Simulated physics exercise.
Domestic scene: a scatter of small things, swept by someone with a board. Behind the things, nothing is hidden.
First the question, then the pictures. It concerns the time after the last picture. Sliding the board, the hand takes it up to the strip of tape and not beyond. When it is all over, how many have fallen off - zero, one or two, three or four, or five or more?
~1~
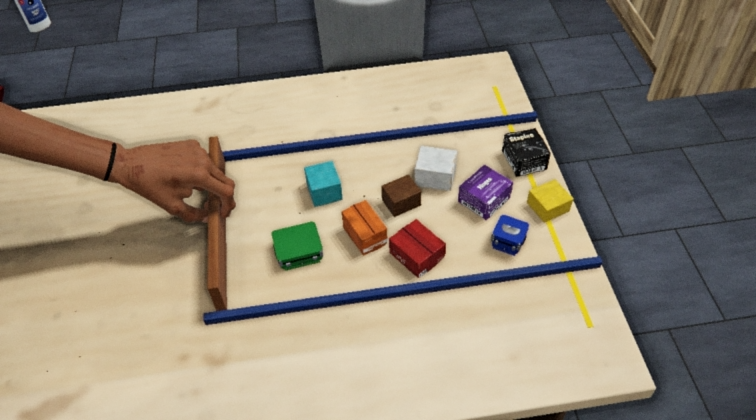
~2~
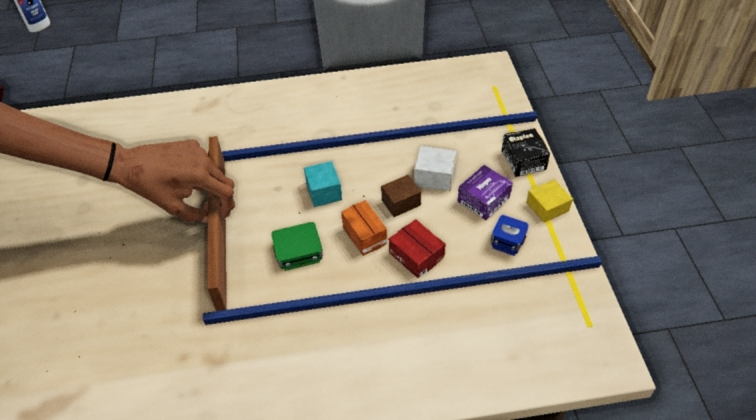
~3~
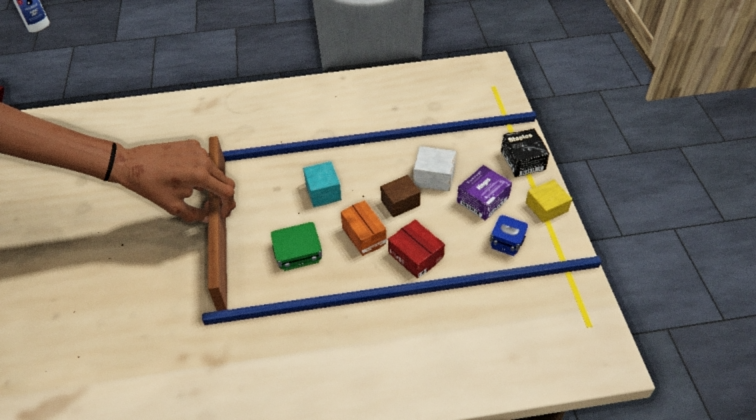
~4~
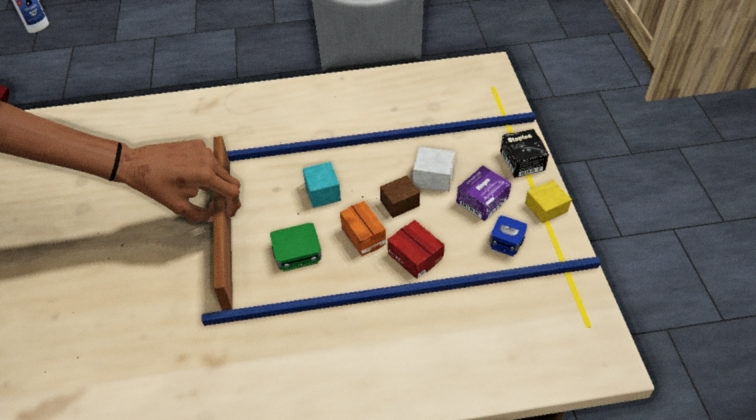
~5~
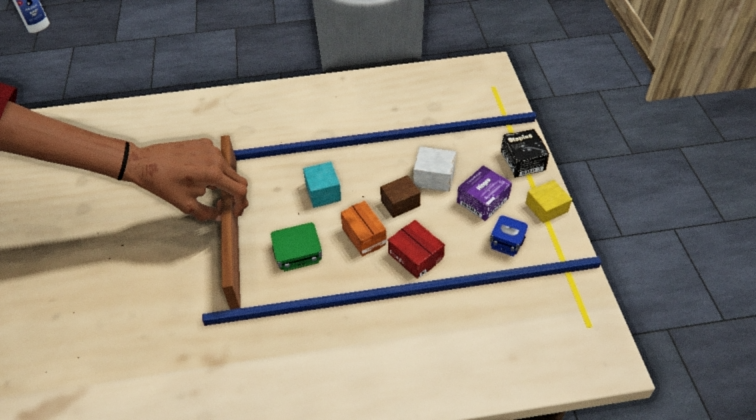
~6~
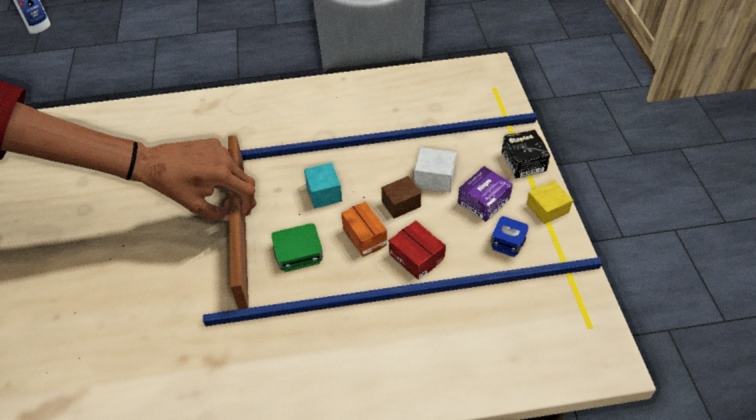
In the end, five or more have fallen off.
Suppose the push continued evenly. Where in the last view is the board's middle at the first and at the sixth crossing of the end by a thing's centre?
I'd say close to (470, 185), then close to (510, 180).
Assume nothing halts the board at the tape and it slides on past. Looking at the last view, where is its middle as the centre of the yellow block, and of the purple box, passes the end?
About (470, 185), and about (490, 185) for the other.
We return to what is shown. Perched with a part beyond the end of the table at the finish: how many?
The count is 1.
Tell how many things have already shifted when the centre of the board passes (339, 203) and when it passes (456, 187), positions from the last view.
First position 5; second position 10.
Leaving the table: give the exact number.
My count gives 8.
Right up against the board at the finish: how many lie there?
It is in contact with 2.
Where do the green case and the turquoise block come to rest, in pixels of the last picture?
Near (569, 212) and (541, 156).
Early on, none off yet; yellow block at rest near (549, 202); black box at rest near (526, 153); blue case at rest near (509, 238).
A while later, none off yet; yellow block moving near (558, 202); black box moving near (530, 148); blue case travelled well along near (555, 228).
Finally, the number that fall off is five or more; lost, orange box, brown block, red box, white block, purple box, blue case, black box and yellow block.
